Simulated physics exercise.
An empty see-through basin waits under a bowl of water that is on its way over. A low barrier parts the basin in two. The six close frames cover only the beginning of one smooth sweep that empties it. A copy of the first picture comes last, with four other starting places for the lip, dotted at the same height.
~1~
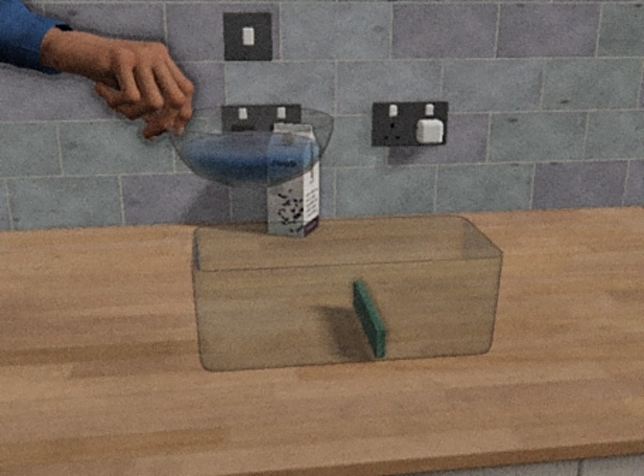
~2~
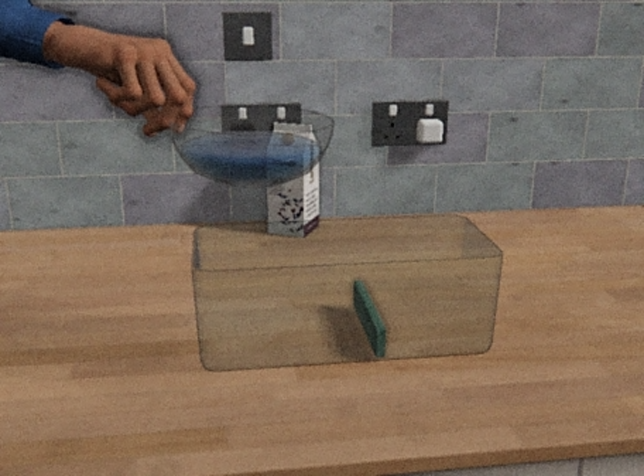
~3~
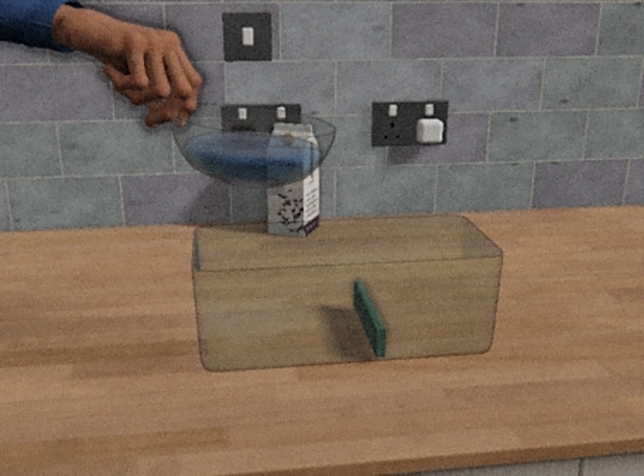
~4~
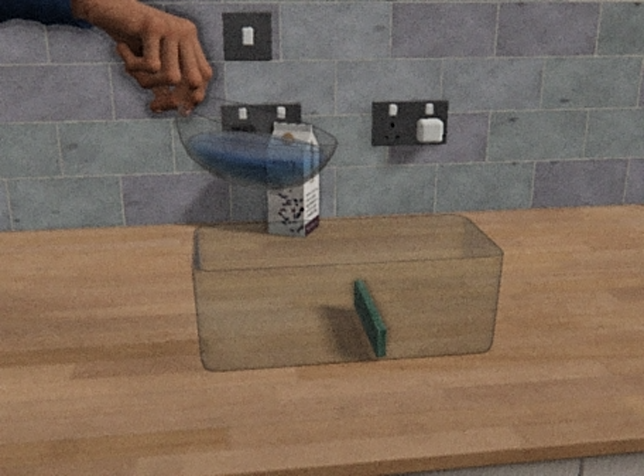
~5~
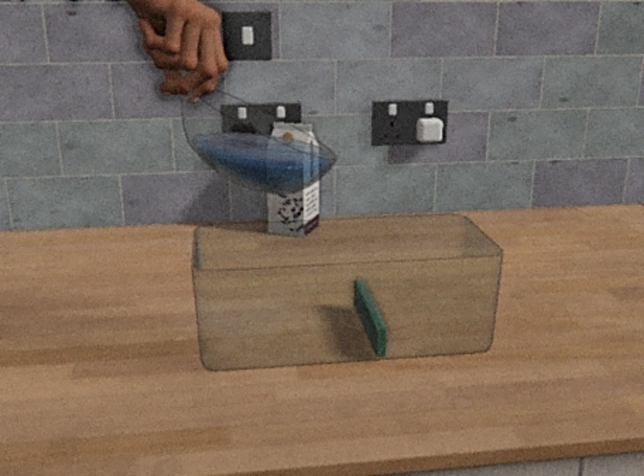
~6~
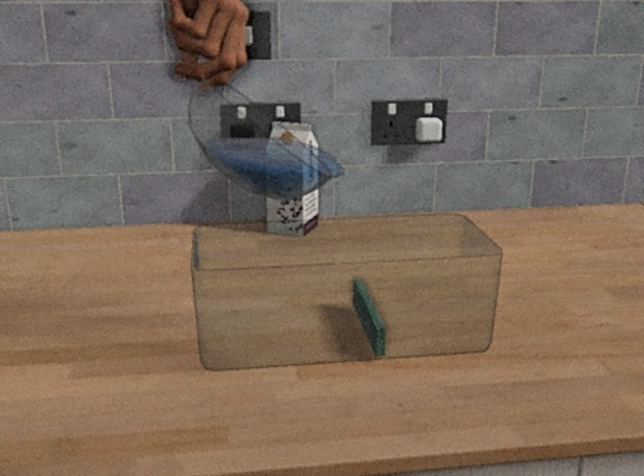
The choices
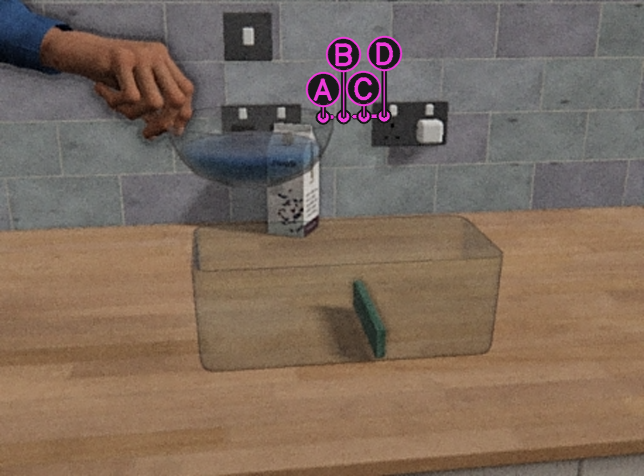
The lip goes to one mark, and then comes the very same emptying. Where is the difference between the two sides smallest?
B works best here.
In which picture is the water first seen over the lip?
Picture 6.
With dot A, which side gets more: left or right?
More ends on the left.
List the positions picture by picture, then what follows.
The first frame shows upright, lip at (330, 117); basin from (200, 369) to (490, 350); top of the wall at (369, 303); nothing has left yet.
The second frame shows upright, lip at (331, 119); nothing has left yet.
The third frame shows tipped about 7°, lip at (333, 127); nothing has left yet.
The fourth frame shows tipped about 16°, lip at (335, 138); nothing has left yet.
The fifth frame shows tipped about 27°, lip at (334, 154); nothing has left yet.
The sixth frame shows tipped about 40°, lip at (329, 171); water is over the lip, down to (329, 171).
On the marked copy, A at (323, 117); B at (343, 116); C at (363, 116); D at (384, 115).
Choosing A, about 72 % ends left of the wall and 25 % right of it; 3 % is lost outside.
Choosing B, about 49 % ends left of the wall and 50 % right of it.
Choosing C, about 33 % ends left of the wall and 66 % right of it.
Choosing D, about 27 % ends left of the wall and 71 % right of it.
